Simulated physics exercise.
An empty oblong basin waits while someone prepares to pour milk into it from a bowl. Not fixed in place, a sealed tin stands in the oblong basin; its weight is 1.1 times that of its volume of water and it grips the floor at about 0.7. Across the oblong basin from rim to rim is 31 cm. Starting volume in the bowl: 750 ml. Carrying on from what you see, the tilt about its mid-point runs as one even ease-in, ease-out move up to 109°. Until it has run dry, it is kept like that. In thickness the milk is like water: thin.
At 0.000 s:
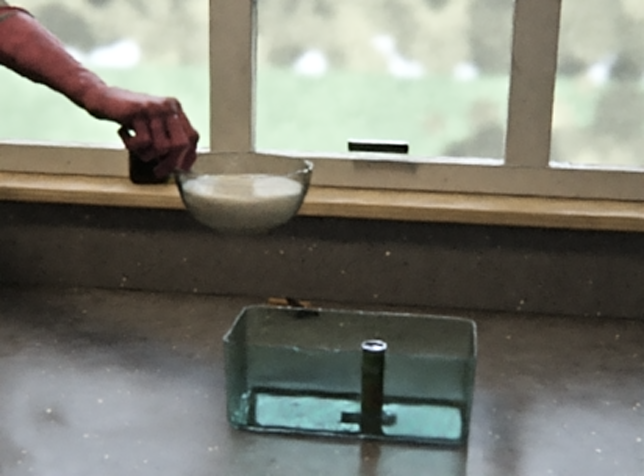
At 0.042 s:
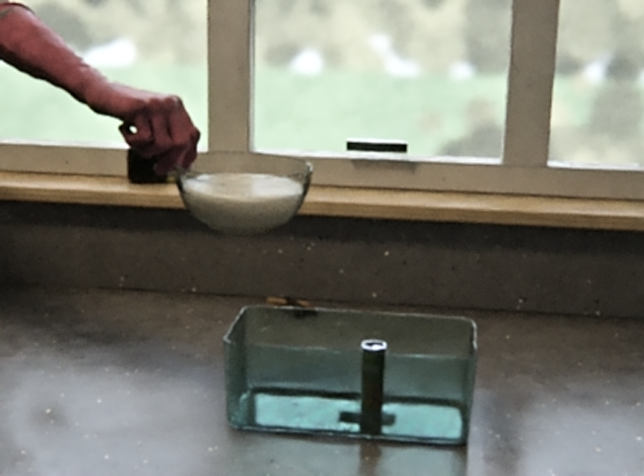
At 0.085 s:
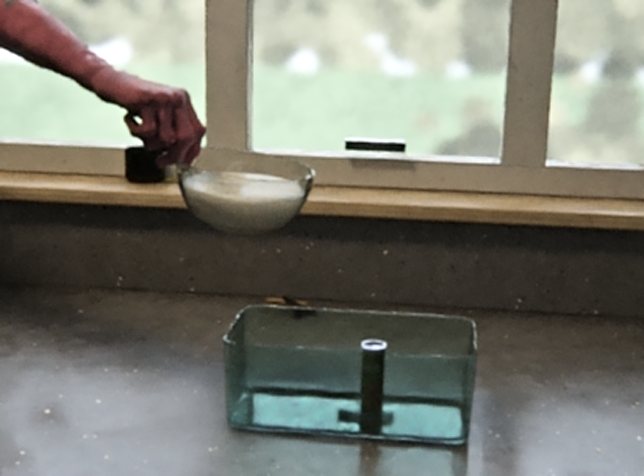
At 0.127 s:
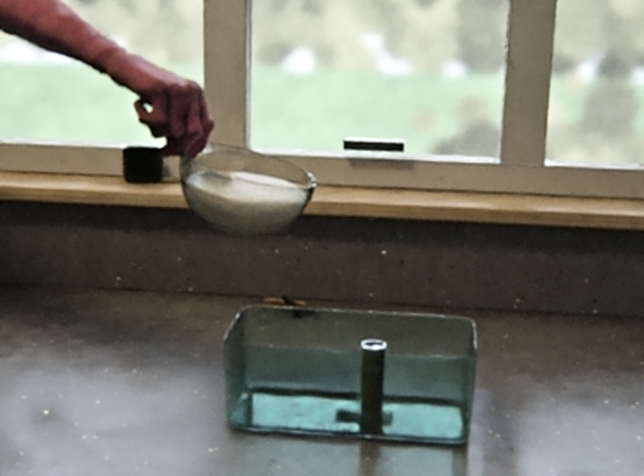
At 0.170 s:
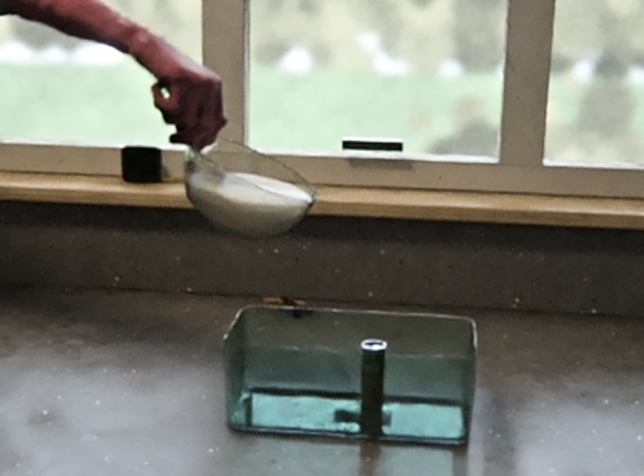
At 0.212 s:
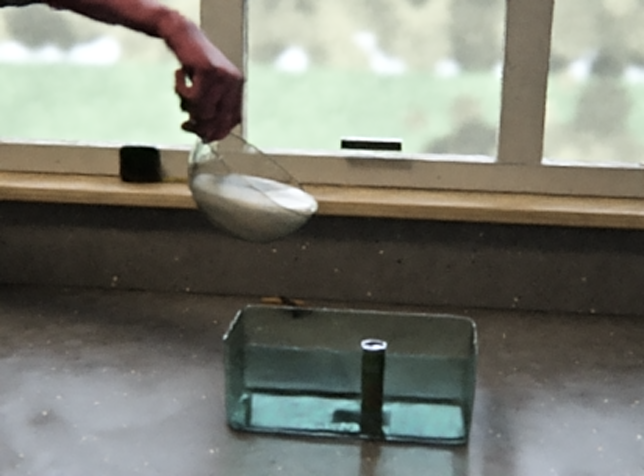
At the start, a hand holds a clear bowl of milk nearly level above an oblong greenish basin with a dark tin standing in it, near a window. The hand then rises and moves right, steadily tilting the bowl rightward until the milk reaches its lowered rim.
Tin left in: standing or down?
It keels over.
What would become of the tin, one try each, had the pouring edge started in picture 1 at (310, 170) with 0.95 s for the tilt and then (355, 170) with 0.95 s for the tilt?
The tin overturns the first time and stays vertical the second time.
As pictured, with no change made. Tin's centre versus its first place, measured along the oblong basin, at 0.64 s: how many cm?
Reading: Roughly 4 cm.
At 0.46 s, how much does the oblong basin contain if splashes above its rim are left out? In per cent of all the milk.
About 36 per cent.
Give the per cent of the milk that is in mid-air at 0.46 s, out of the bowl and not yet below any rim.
Near 54 in a hundred.
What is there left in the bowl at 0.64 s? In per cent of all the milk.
0 per cent or thereabouts.
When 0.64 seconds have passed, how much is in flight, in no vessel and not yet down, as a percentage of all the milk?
Estimate: Around 5 per cent.
After 0.46 s the tilt is 103° and 9 per cent is still to pour; the tin stands where it began.
After 0.64 s the tilt is 109° and 0 per cent is still to pour; the tin leans 17°.
After 0.83 s the tilt is 109° and 0 per cent is still to pour; the tin leans 11°.
After 1.04 s the tilt is 109° and 0 per cent is still to pour; the tin lies on its side.
In the end the tin lies on its side.
